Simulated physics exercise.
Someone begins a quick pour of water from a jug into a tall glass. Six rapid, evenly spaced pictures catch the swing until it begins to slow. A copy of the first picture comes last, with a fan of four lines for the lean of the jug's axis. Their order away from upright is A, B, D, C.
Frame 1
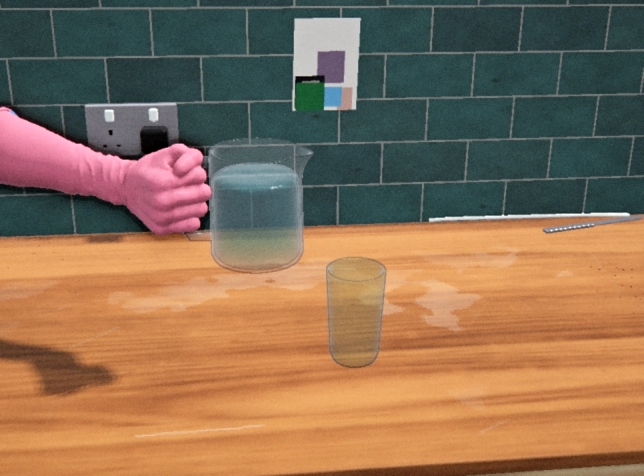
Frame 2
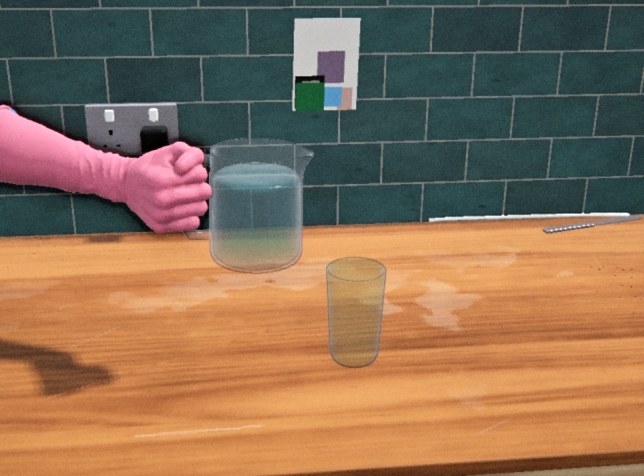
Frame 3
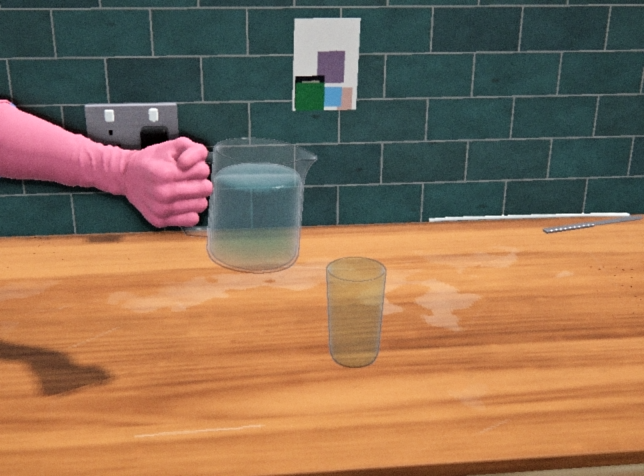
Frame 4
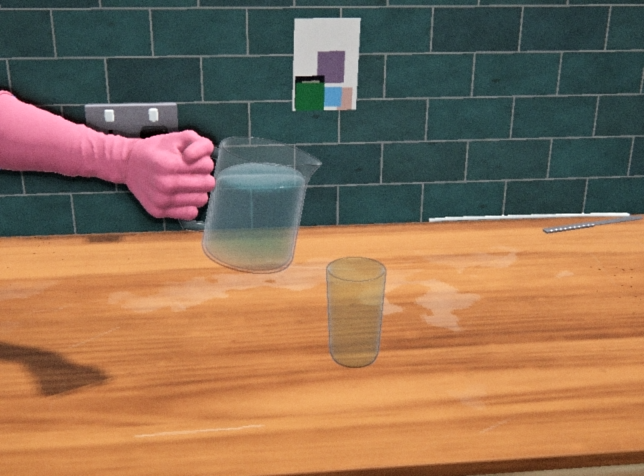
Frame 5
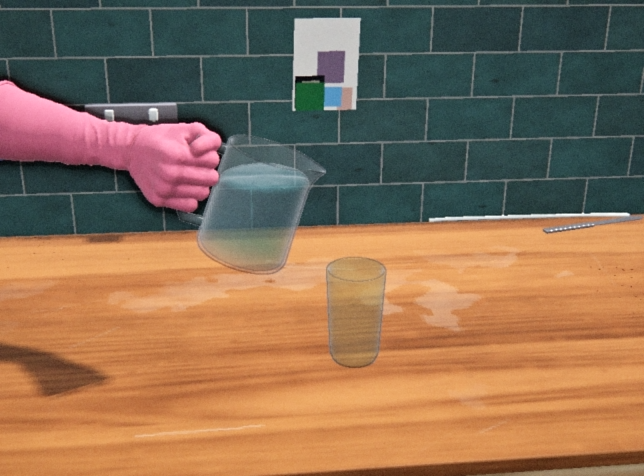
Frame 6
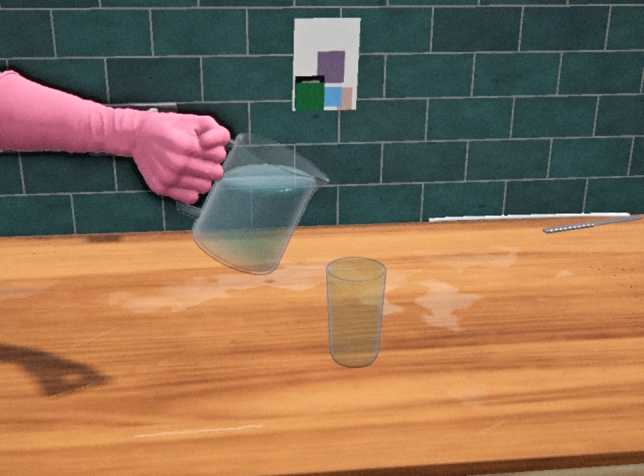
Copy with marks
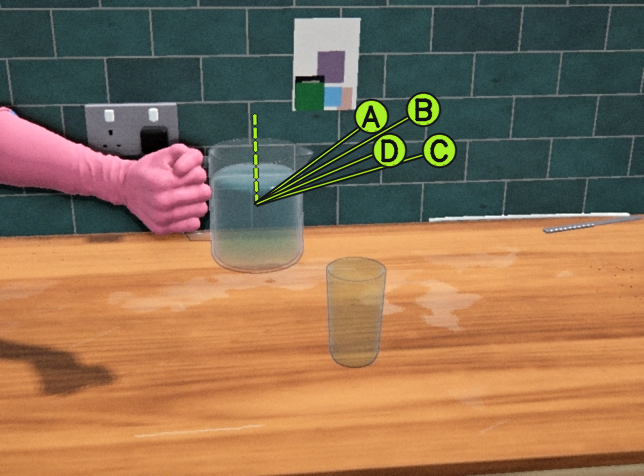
In the video, a pink-gloved hand holds a clear jug of water upright on the left, behind a tall glass on a wooden counter, then steadily tilts the jug to the right, with no water leaving it.
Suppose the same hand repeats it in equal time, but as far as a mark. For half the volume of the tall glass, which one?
Take B.
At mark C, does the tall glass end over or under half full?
Over half.
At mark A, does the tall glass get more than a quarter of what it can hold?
Yes, it does.
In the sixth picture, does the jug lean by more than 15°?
Yes, it does.
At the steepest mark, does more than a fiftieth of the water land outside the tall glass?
Yes, it does.
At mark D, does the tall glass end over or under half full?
Over.
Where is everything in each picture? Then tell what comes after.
The first frame shows upright, lip at (311, 152); rim of the tall glass round (356, 268); nothing has left yet.
The second frame shows upright, lip at (312, 153); nothing has left yet.
The third frame shows tipped about 5°, lip at (315, 157); nothing has left yet.
The fourth frame shows tipped about 11°, lip at (319, 163); nothing has left yet.
The fifth frame shows tipped about 18°, lip at (324, 170); nothing has left yet.
The sixth frame shows tipped about 26°, lip at (328, 179); nothing has left yet.
On the marked copy, A at (358, 129); B at (408, 117); C at (422, 155); D at (372, 154).
With A, the tall glass ends with about 38 % of what it can hold.
With B, the tall glass ends with about 54 % of what it can hold; 4 % of the water is spilt.
With C, the tall glass ends with about 78 % of what it can hold; 14 % of the water is spilt.
With D, the tall glass ends with about 68 % of what it can hold; 8 % of the water is spilt.
